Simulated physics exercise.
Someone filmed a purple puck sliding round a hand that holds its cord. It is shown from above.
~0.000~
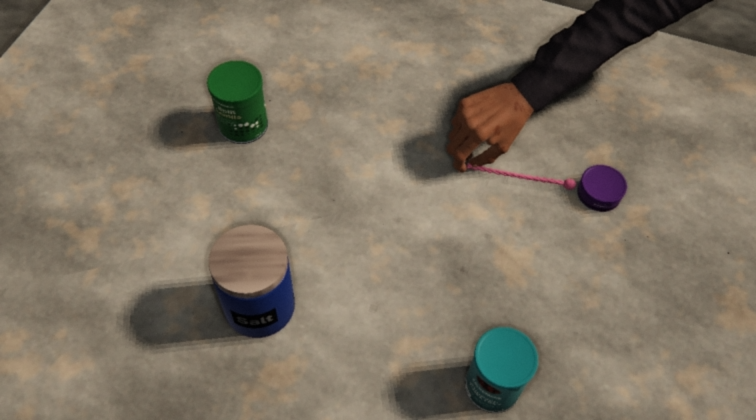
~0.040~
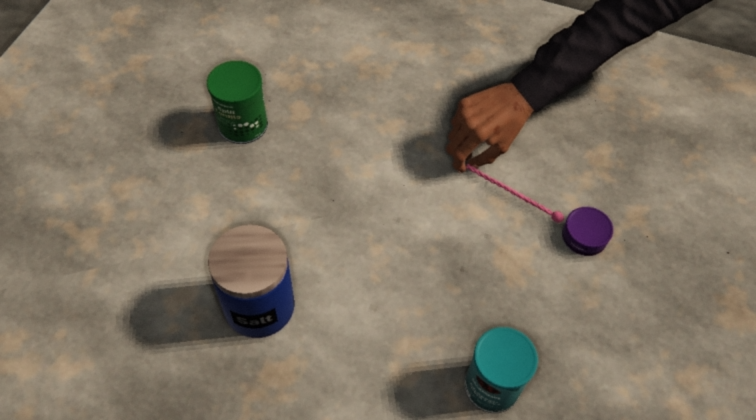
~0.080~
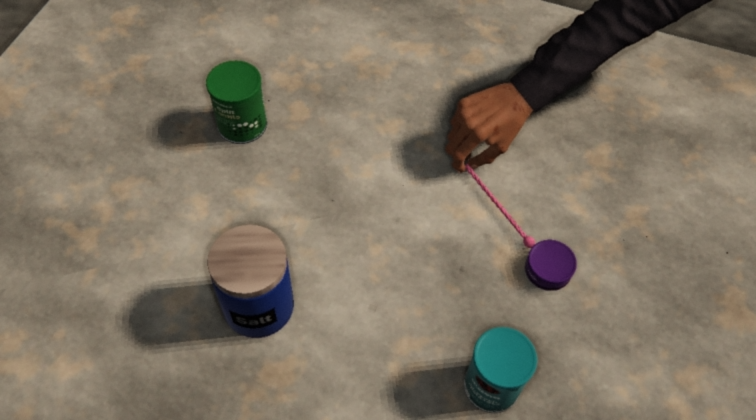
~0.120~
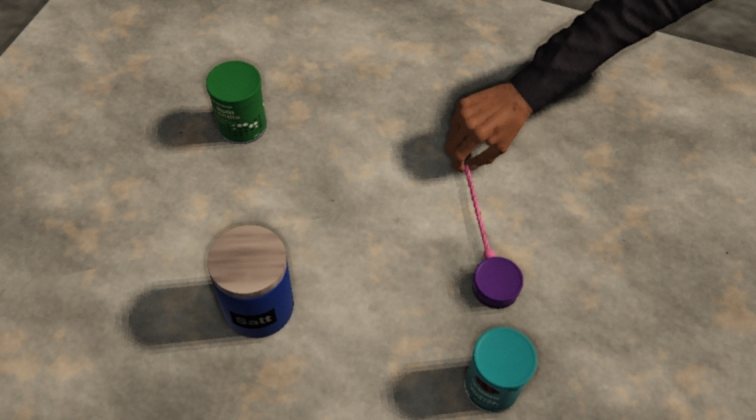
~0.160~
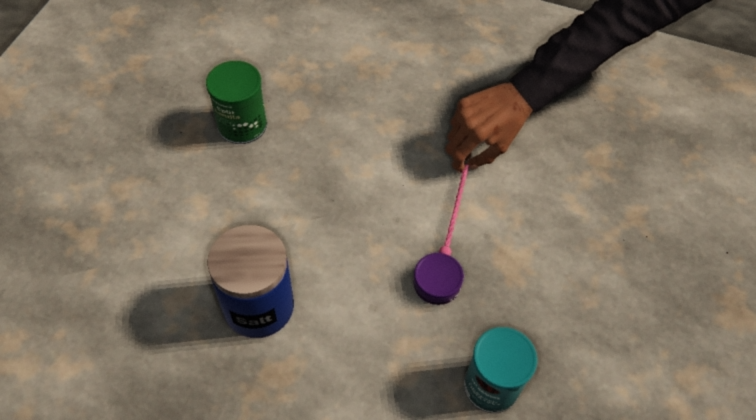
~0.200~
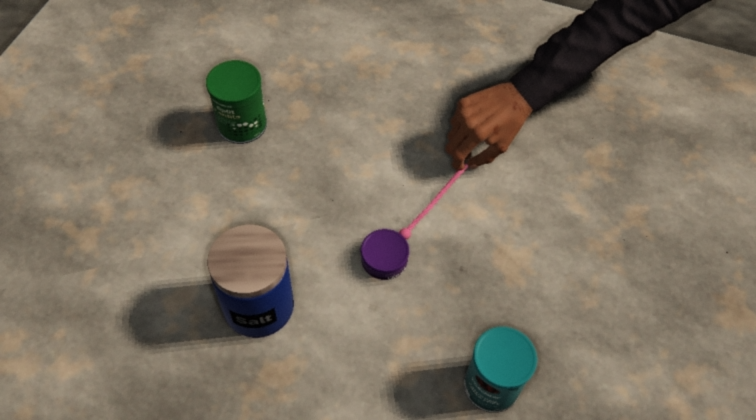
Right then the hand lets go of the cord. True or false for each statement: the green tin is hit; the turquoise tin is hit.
Green tin: True; turquoise tin: False.
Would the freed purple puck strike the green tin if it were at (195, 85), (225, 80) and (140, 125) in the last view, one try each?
Going through them: First case, it gets tagged; second case, it gets tagged; third case, it is passed by.
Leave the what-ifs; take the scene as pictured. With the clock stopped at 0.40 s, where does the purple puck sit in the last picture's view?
Around (260, 133).
Around 0.28 s, puck near (312, 186).
Around 0.40 s, puck near (260, 134); green tin pushed aside.
Finally, puck near (255, 127); green tin knocked over. The green tin is struck and the turquoise tin remains clear.
